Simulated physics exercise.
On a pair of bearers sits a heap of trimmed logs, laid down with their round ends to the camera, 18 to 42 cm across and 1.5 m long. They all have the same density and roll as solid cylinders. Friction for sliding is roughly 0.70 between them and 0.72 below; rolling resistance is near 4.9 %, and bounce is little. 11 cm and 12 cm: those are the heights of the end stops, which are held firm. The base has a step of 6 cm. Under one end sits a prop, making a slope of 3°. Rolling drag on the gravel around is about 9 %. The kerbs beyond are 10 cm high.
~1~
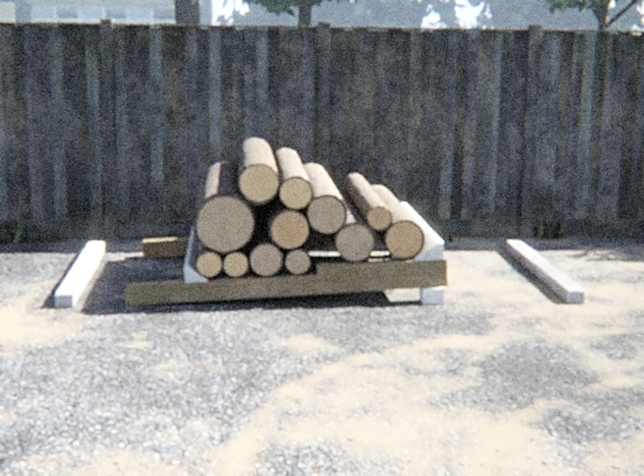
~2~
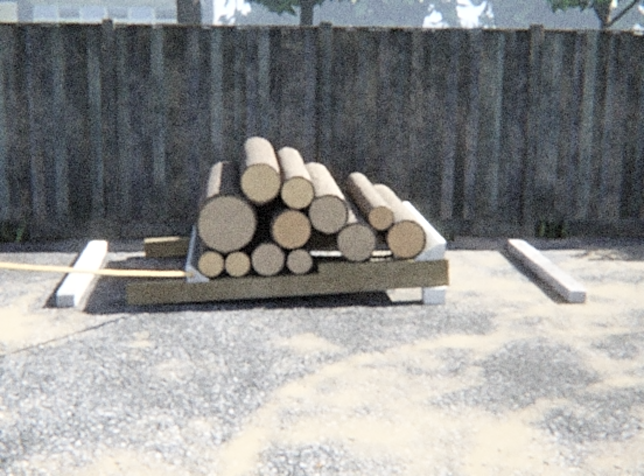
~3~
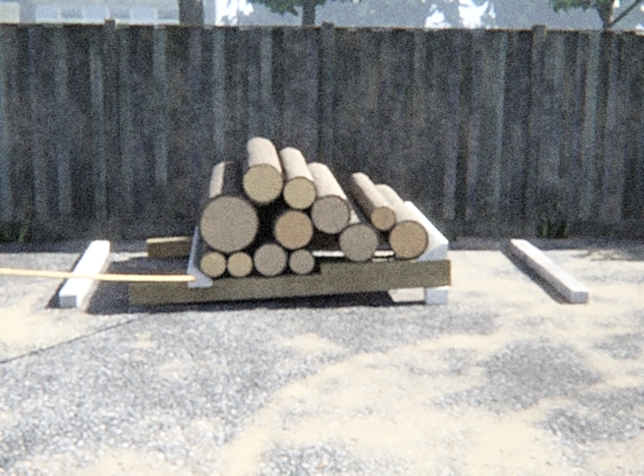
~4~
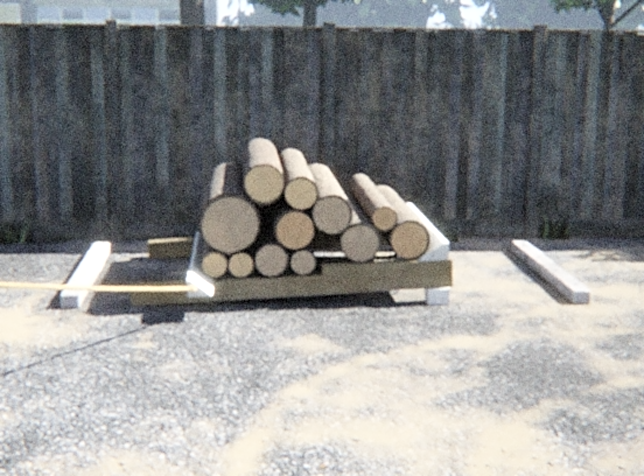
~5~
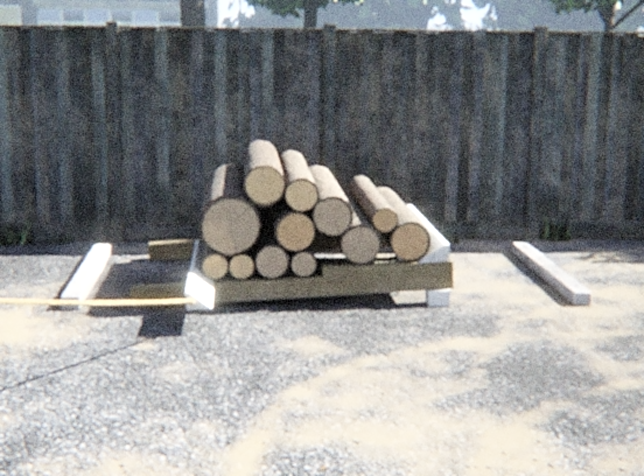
Beside a fence, a pole enters and draws the left block forward while logs stay still.
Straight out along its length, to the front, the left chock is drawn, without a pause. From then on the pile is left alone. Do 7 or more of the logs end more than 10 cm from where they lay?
Yes: The tally comes to 9.
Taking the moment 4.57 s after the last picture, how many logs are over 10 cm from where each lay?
9 at that time.
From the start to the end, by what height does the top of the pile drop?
Roughly 30 cm.
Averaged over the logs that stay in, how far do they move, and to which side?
Mean shift: Approx. 35 cm, leftward.
Then, 0.68 s past the final picture, 0 now displaced over 10 cm; the one last seen at (215, 267) 1.9 cm down.
Then, 1.17 s past the final picture, 3 now displaced over 10 cm; the one last seen at (215, 267) 19 cm left and 2.8 cm down.
Then, 2.14 s past the final picture, 4 now displaced over 10 cm; the one last seen at (215, 267) 78 cm left and 18 cm down.
Then, 4.57 s past the final picture, 9 now displaced over 10 cm; the one last seen at (215, 267) 79 cm left and 18 cm down.
At rest 5.2 s after the last picture, 9 moved over 10 cm; not one over the kerbs; the one last seen at (215, 267) 79 cm left and 18 cm down; top of the pile 66 cm high, from 95 cm.
